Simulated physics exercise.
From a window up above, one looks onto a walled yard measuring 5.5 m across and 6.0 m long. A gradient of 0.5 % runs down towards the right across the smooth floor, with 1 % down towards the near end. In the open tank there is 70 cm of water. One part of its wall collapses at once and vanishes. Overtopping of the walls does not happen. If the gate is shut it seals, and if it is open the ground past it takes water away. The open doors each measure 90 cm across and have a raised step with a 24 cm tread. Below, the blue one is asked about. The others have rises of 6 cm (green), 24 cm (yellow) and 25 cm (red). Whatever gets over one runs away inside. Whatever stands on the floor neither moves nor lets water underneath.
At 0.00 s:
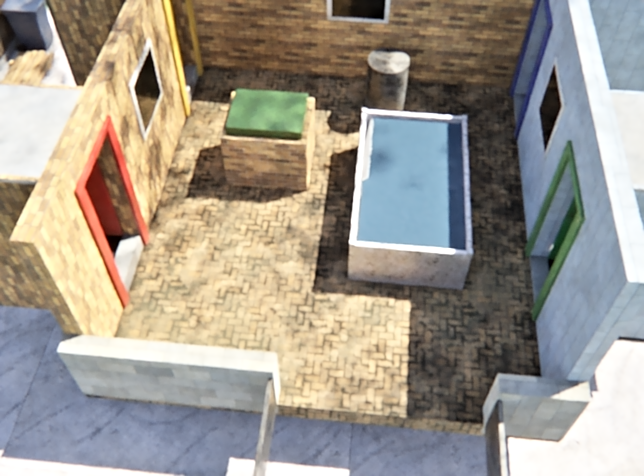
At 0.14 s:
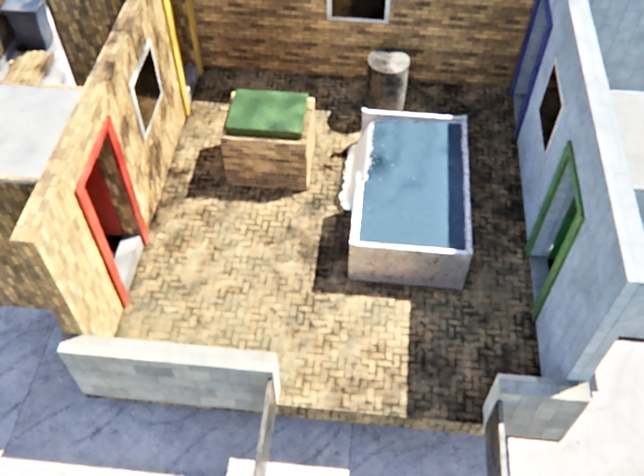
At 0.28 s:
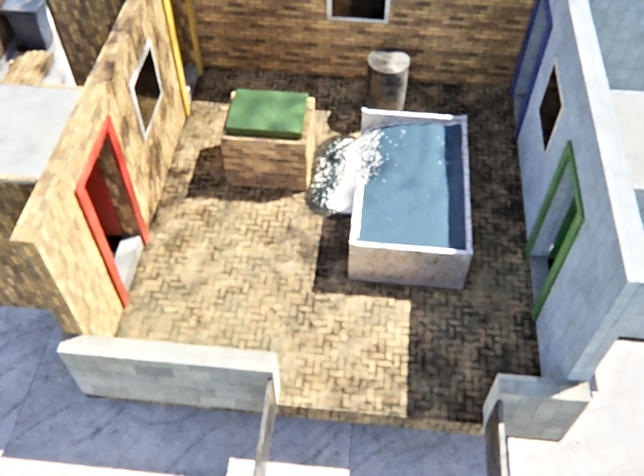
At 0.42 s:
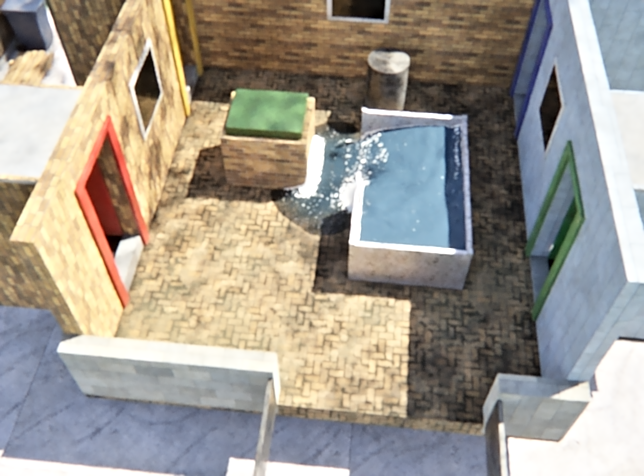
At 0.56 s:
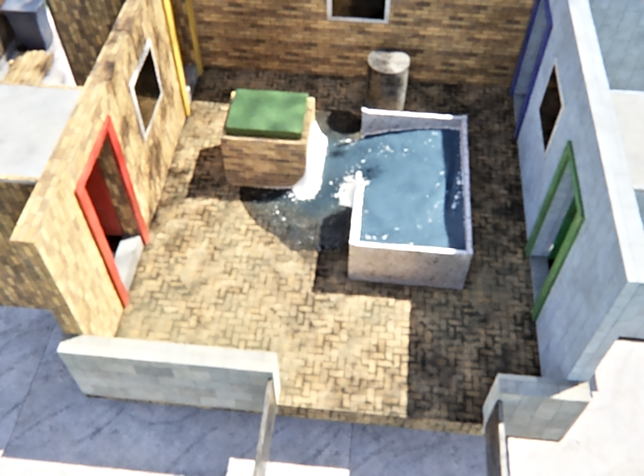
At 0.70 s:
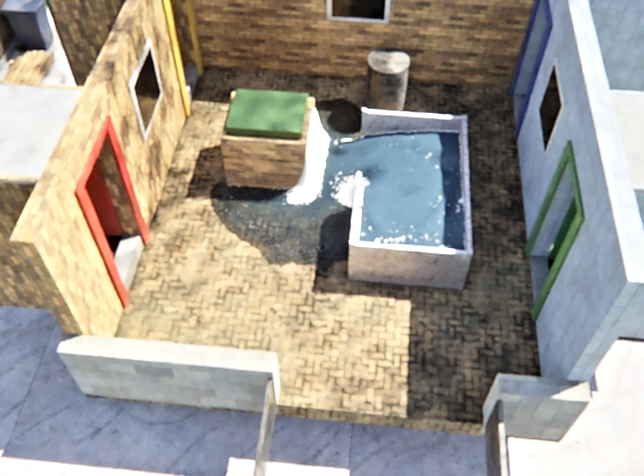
Water pouring from the left side of an open tank, spreading past a green-topped block across the brick floor of a walled yard.
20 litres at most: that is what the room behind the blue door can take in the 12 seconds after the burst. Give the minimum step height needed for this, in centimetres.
Roughly 8 centimetres.
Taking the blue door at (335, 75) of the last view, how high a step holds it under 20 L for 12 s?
24 cm.
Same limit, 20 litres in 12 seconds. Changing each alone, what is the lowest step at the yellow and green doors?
About 20 cm at yellow and about 7.0 cm at green.
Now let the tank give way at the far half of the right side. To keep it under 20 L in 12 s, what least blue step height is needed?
It needs to be about 24 cm high.
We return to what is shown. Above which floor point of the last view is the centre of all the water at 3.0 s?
Approximately (326, 188).
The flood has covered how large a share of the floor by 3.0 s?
Close to 70 per cent is wet.
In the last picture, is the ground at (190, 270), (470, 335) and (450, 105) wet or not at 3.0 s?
So the three spots come out swamped, spared, swamped, in that order.
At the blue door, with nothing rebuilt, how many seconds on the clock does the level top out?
I'd guess close to 3.4 seconds.
After 1.4 s water covers 35 % of the floor, deepest (50 cm) near (319, 174); it has not reached the blue door.
After 3.0 s water covers 70 % of the floor, deepest (30 cm) near (319, 174); 13 cm at the blue door, 0 litres in over its 10 cm step.
After 12.0 s water covers 100 % of the floor, deepest (10 cm) near (493, 407); 5 cm at the blue door, 7 litres in over its 10 cm step.
At the blue door as built, the water arrived by 2.7 s and peaked near 13 cm at 3.4 s.
With a step of 6.5 cm, 39 litres would have come in within the 12 s; with 10.5 cm, 5 litres. So under 20 litres takes about 8 cm.
